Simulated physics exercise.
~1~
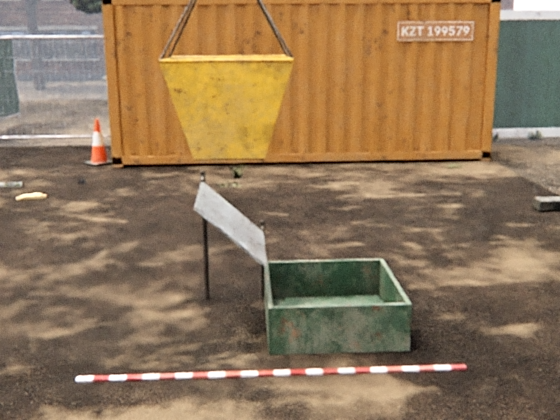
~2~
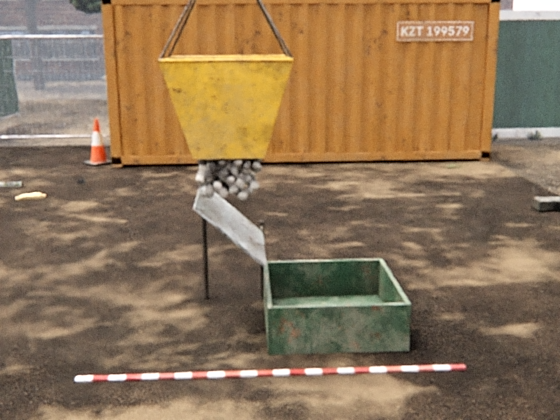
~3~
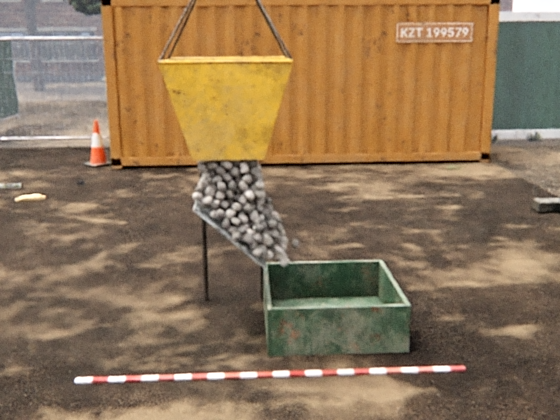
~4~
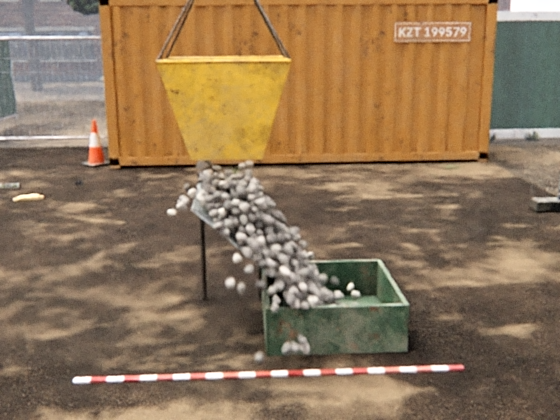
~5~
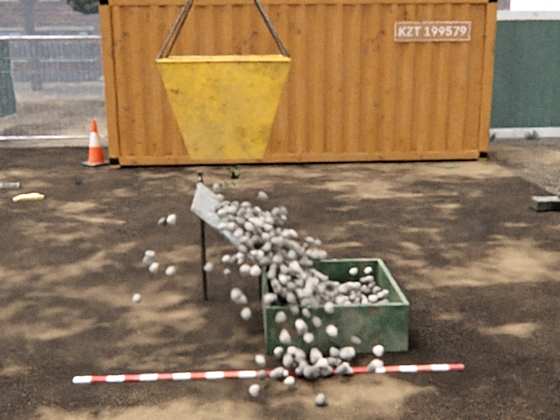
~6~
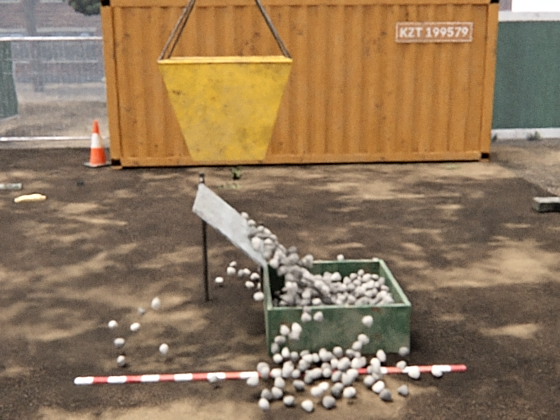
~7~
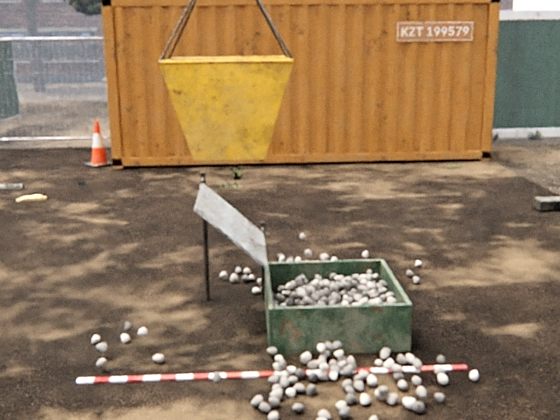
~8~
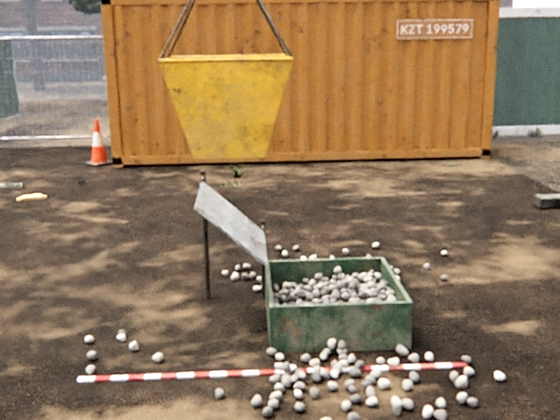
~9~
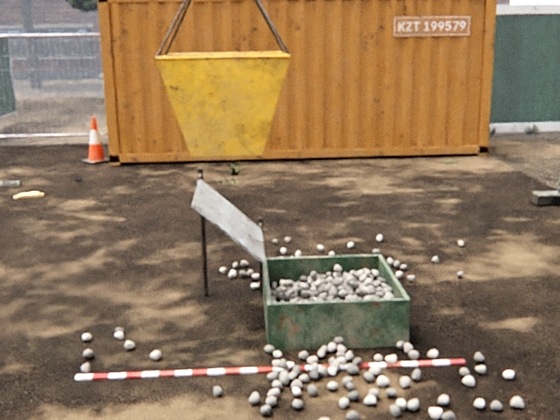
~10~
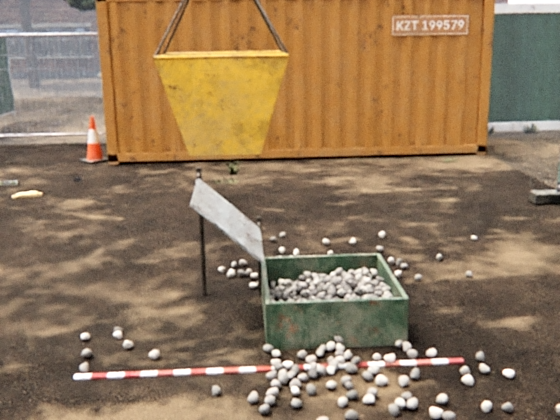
The clip opens on a yellow skip hanging still in front of an orange container, above a sloping steel plate and an open green bin. The bottom of the skip opens and rounded grey stones drop onto the plate. They slide down to the right in a thick stream and pour into the bin, while some spill off the near side and a few fall to the left. The skip empties, and loose stones roll across the ground around a red and white pole. Finally the stones settle, most of them heaped in the bin and the rest scattered around it.
